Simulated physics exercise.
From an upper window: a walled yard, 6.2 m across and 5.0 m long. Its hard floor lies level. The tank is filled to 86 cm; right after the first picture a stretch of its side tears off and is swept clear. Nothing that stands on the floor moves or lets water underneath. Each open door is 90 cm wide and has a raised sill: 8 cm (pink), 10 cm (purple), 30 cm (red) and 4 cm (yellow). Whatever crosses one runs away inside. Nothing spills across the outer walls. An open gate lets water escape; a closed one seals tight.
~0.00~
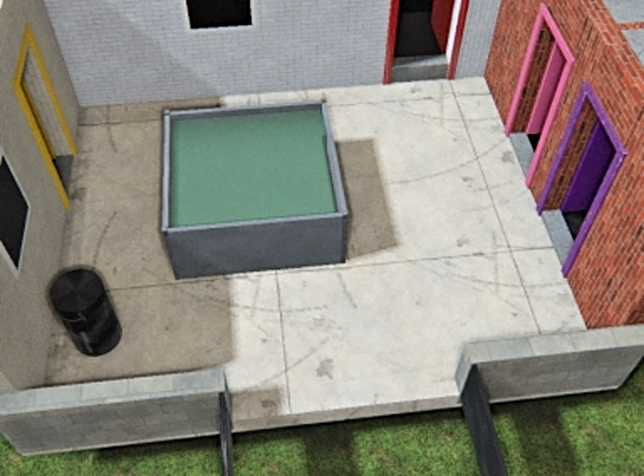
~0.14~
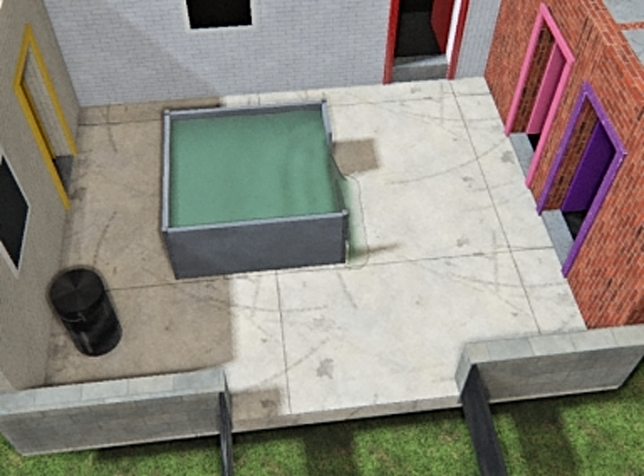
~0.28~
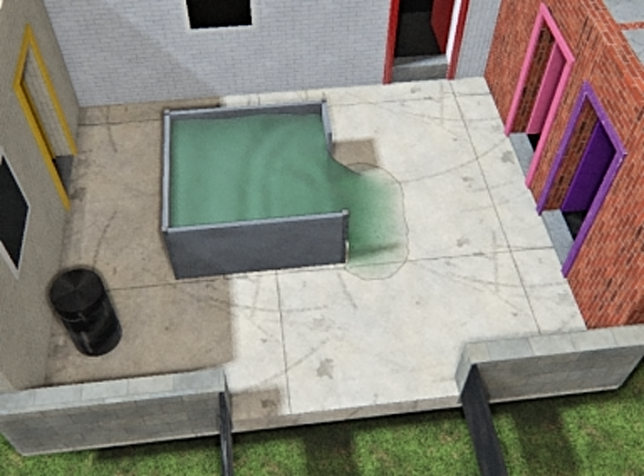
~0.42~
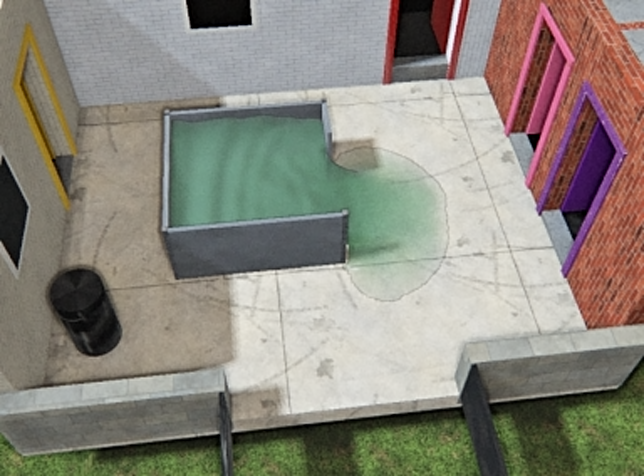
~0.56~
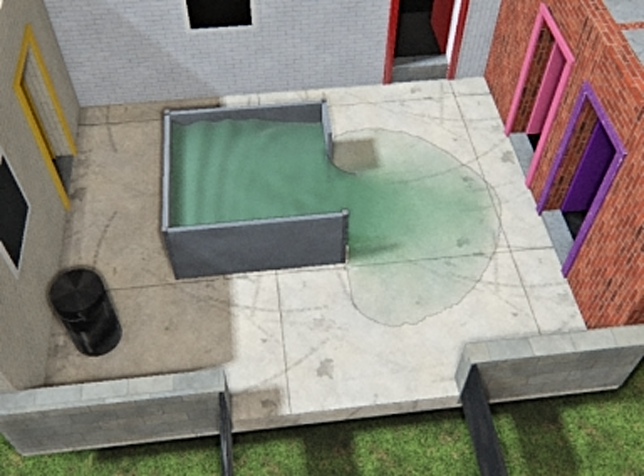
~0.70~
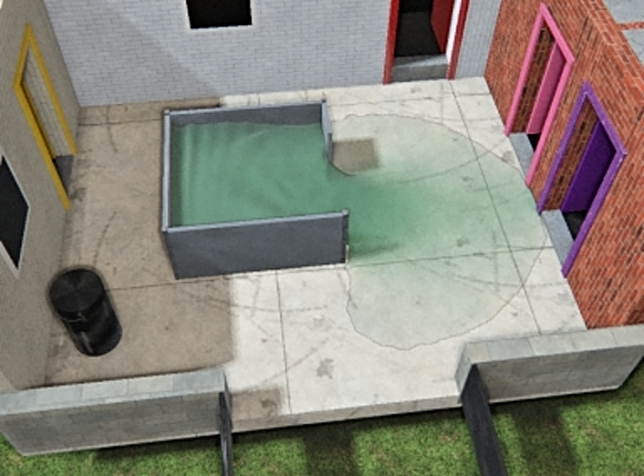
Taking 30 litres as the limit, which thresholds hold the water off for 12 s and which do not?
The water let in: At the pink door it goes over the limit; at the purple door it passes the limit; at the red door it stays under the limit; at the yellow door it passes the limit.
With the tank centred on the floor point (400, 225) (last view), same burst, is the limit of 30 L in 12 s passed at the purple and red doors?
Then: Purple above, red under.
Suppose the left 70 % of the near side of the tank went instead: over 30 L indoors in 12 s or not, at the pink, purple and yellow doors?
Against that limit: Pink not over, purple below, yellow past it.
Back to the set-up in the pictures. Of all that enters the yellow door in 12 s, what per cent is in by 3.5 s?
About 0 per cent.
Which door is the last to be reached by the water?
It is the yellow one.
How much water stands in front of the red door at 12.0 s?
Some 7.0 cm.
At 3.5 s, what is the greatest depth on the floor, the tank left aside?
Roughly 26 cm.
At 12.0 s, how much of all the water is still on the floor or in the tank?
Some 58 per cent remains.
After 1.4 s water covers 40 % of the floor and is deepest (45 cm) near (528, 205); pink door 26 cm at the sill, 74 L in, purple door 30 cm at the sill, 104 L in, red door 5 cm at the sill, 0 L in, yellow door not reached.
After 2.2 s water covers 40 % of the floor and is deepest (44 cm) near (563, 294); pink door 31 cm at the sill, 221 L in, purple door 34 cm at the sill, 277 L in, red door 11 cm at the sill, 0 L in, yellow door not reached.
After 3.5 s water covers 55 % of the floor and is deepest (26 cm) near (479, 84); pink door 21 cm at the sill, 355 L in, purple door 23 cm at the sill, 441 L in, red door 13 cm at the sill, 0 L in, yellow door not reached.
After 7.0 s water covers 95 % of the floor and is deepest (14 cm) near (584, 346); pink door 11 cm at the sill, 449 L in, purple door 13 cm at the sill, 537 L in, red door 11 cm at the sill, 0 L in, yellow door 7 cm at the sill, 14 L in.
After 12.0 s water covers 95 % of the floor and is deepest (12 cm) near (81, 357); pink door 7 cm at the sill, 457 L in, purple door 6 cm at the sill, 542 L in, red door 7 cm at the sill, 0 L in, yellow door 9 cm at the sill, 72 L in.
